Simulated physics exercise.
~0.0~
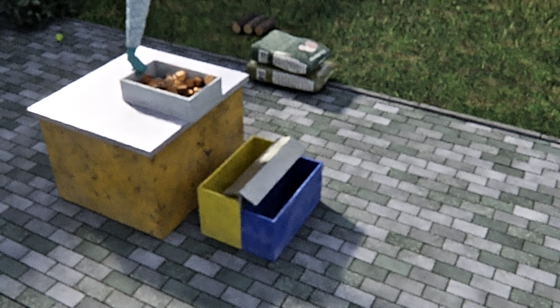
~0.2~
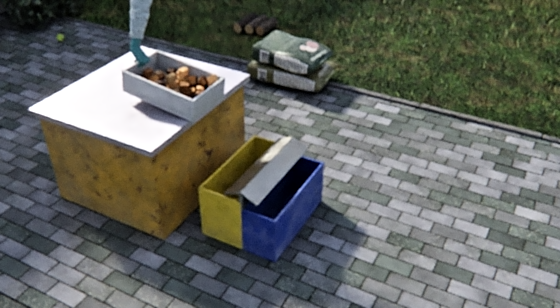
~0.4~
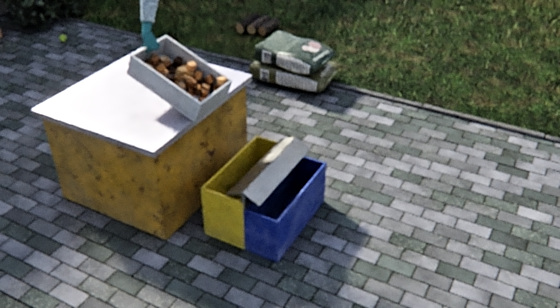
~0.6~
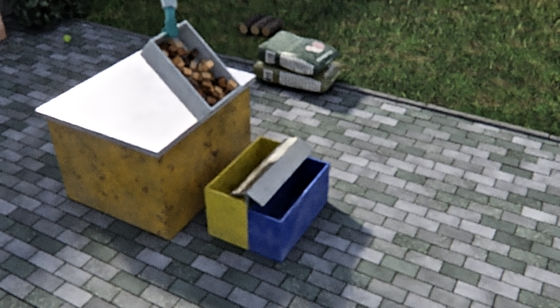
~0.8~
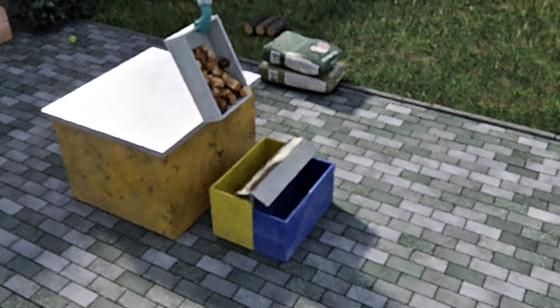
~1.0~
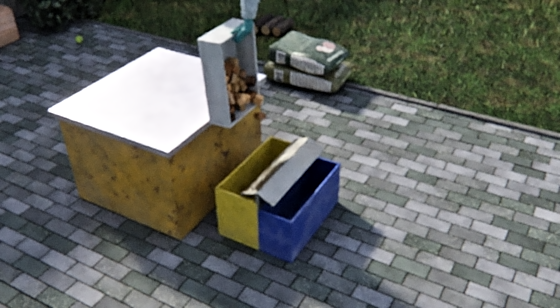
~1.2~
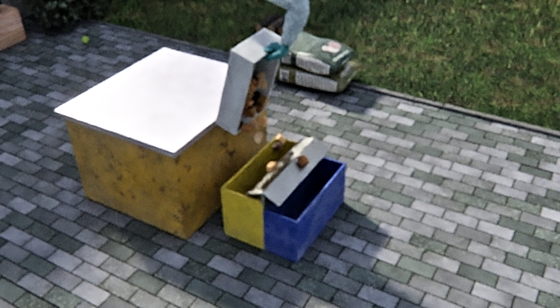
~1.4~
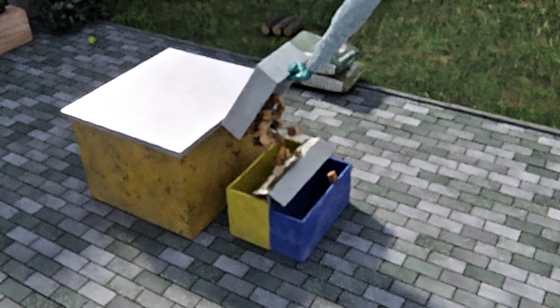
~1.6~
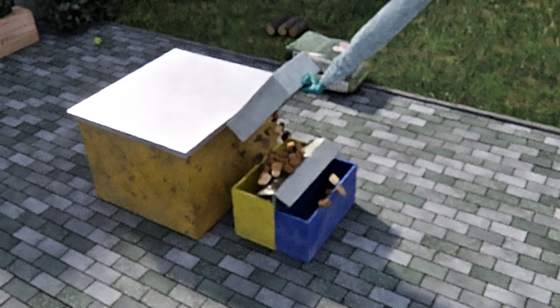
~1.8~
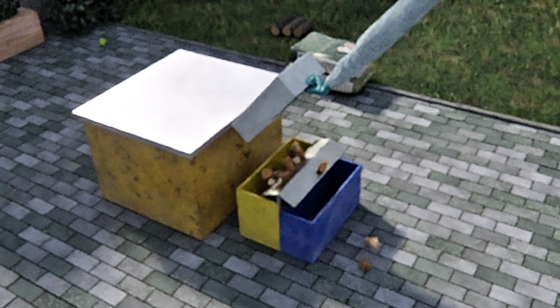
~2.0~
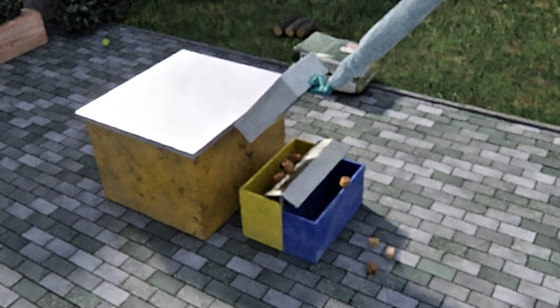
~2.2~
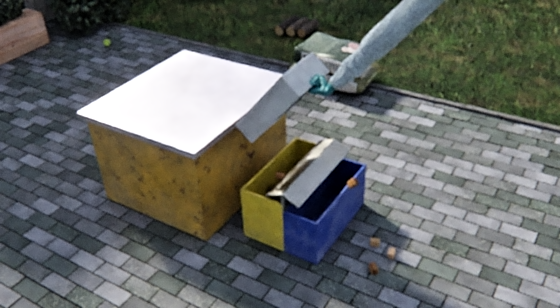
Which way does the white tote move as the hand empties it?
The white tote moves to the right, off the bench top and towards the trough and bin, as it tips over.
